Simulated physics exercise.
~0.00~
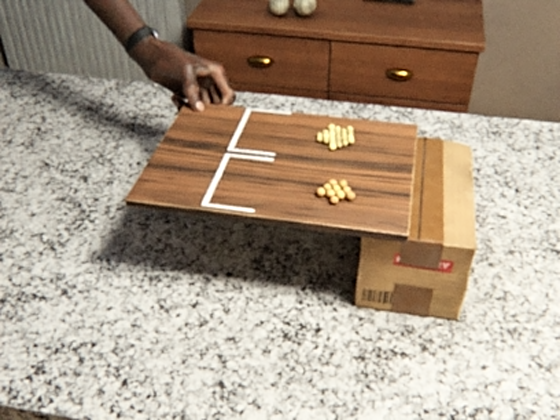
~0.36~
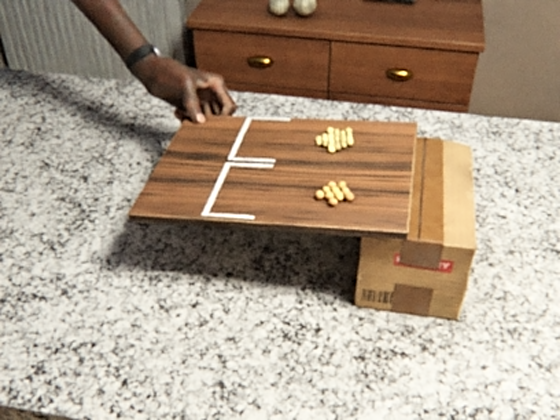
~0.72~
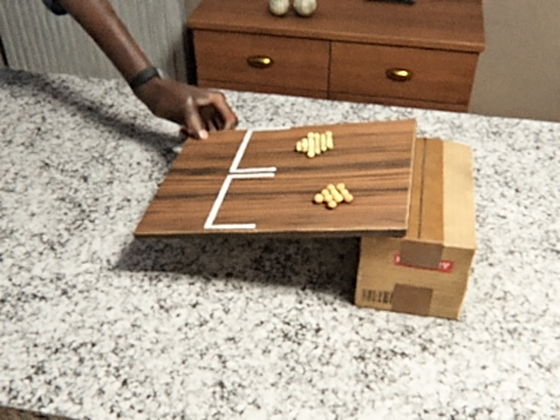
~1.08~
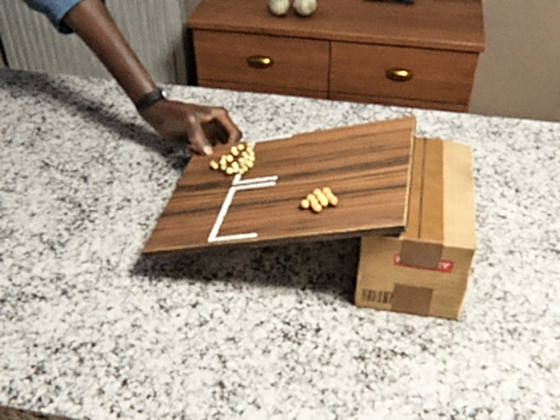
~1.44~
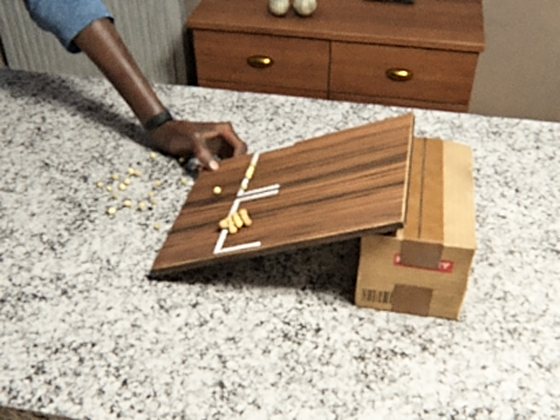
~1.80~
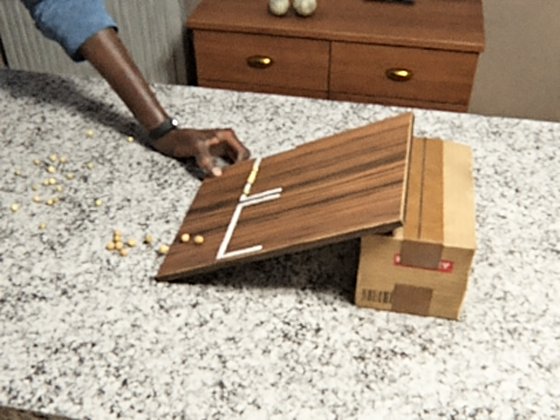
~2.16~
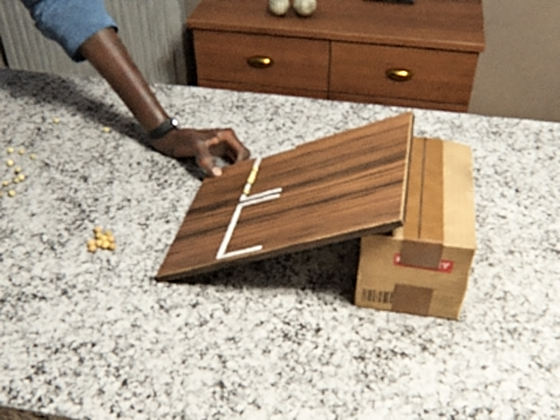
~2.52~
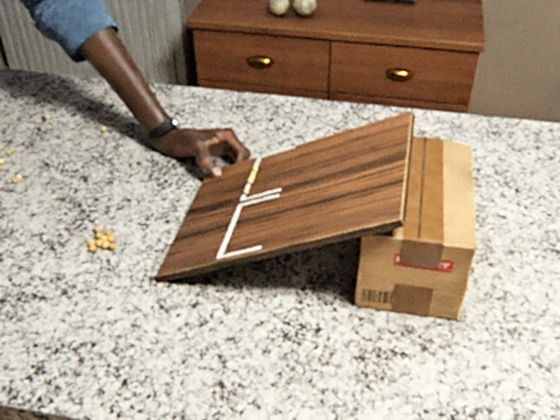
A wood-patterned board propped on a cardboard box was tilted down at its left end by a hand, and its two piles of small yellowish pieces slid left, the far one first, mostly spilling past the white strips and scattering onto the speckled counter.
